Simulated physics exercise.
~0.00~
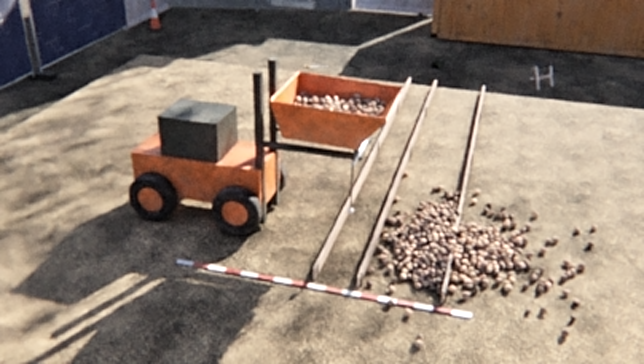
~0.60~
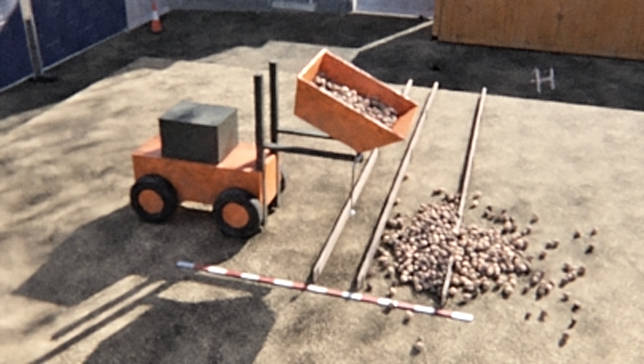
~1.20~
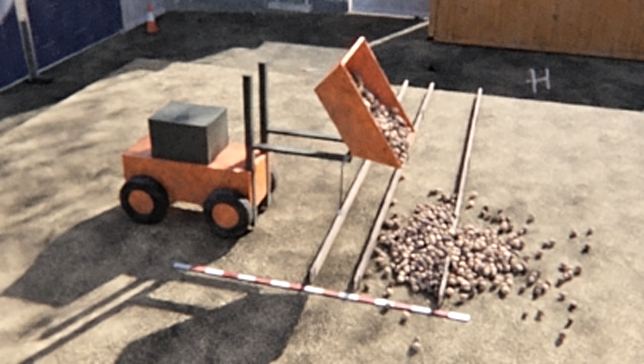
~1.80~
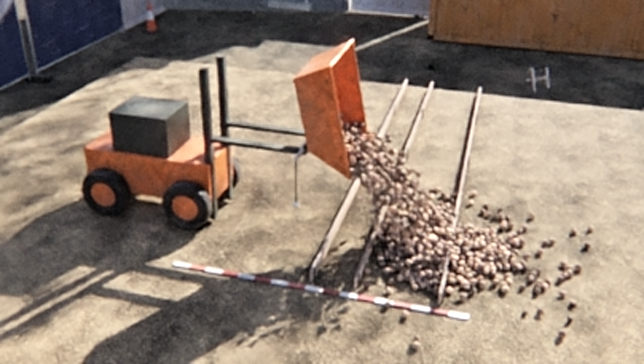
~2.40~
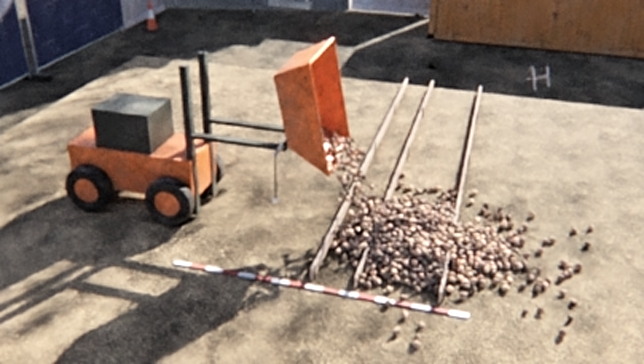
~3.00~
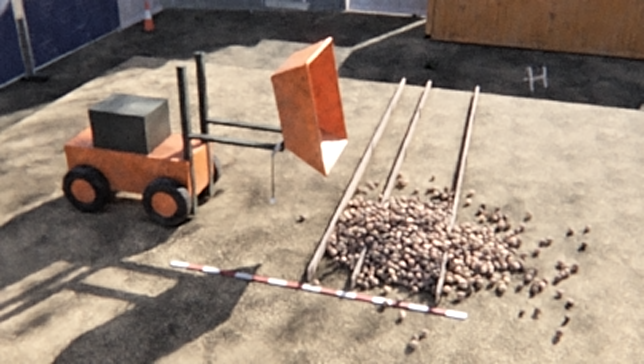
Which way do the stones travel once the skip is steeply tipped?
They move down, pouring out of the skip onto the planks and the pile on the ground.
Orange fork truck raising and tipping its skip, backing left as brown stones pour across planks onto a pile, ending empty.
